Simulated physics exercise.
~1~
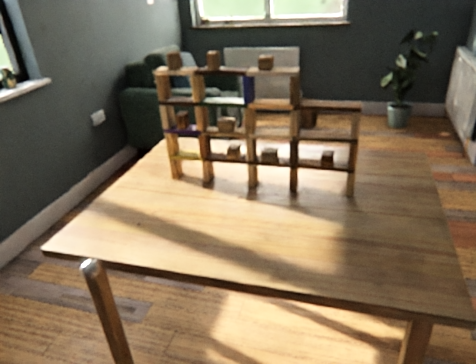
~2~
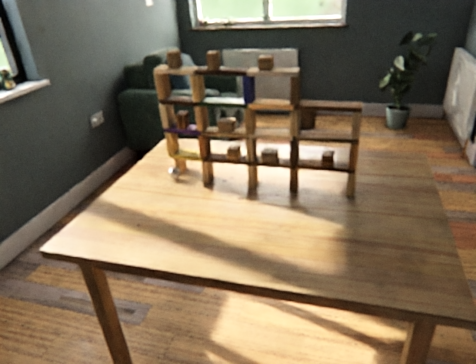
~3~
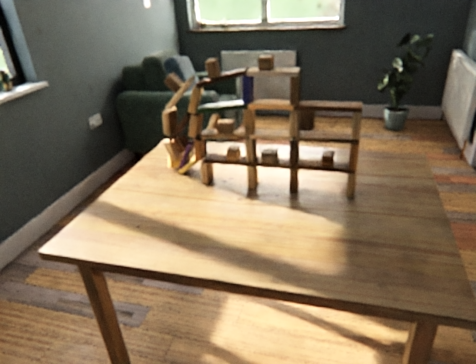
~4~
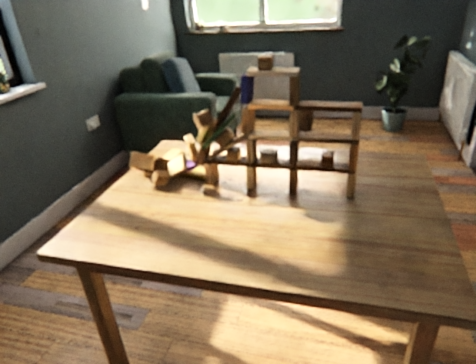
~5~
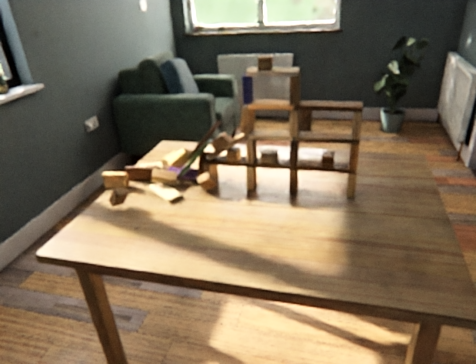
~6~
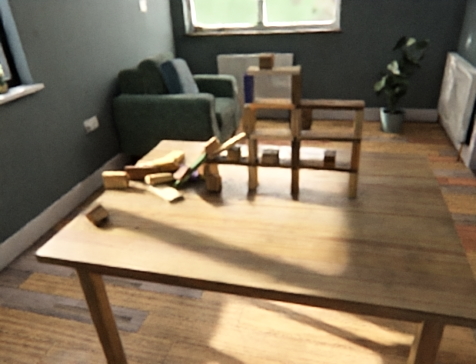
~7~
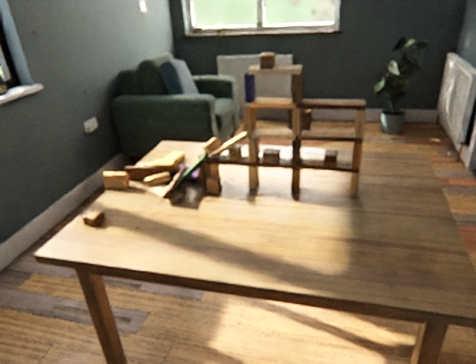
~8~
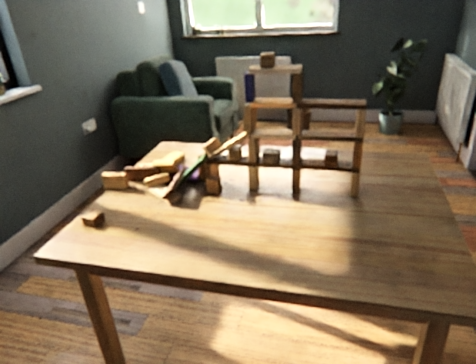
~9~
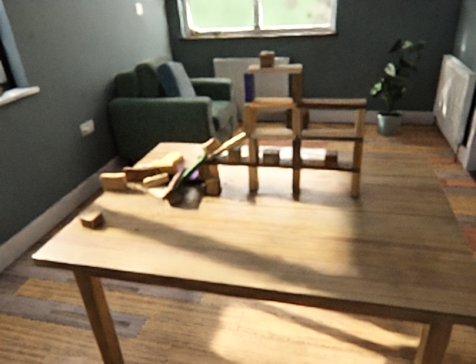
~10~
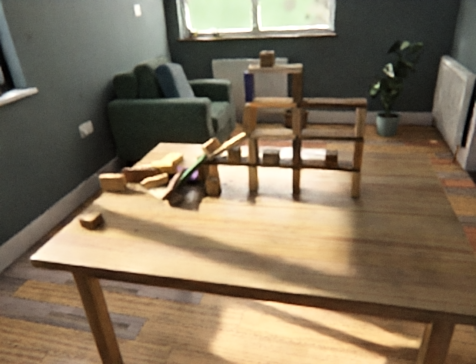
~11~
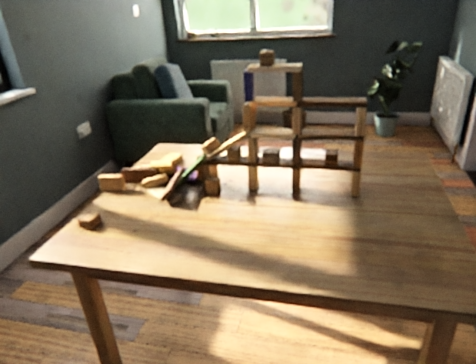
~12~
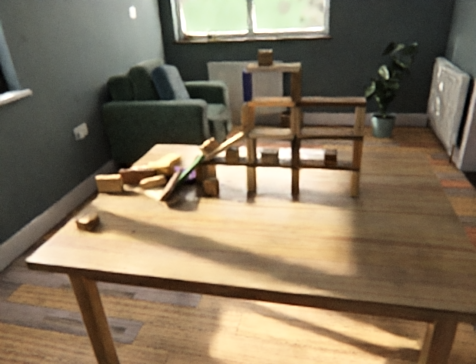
A house of wooden posts and planks stands on a pale wooden table, seen from slightly above in a sunlit room with a green armchair, a window and a potted plant behind. Loose blocks rest on its floors, with purple and yellow pieces at the left. A steel ball rolls in from the near left and reaches the bottom post on that side. The left section leans, then collapses leftward, bringing the purple plank down. One block tumbles toward the table's left edge. The pieces settle in a heap, a green plank slanting among them, while the right part stays standing.
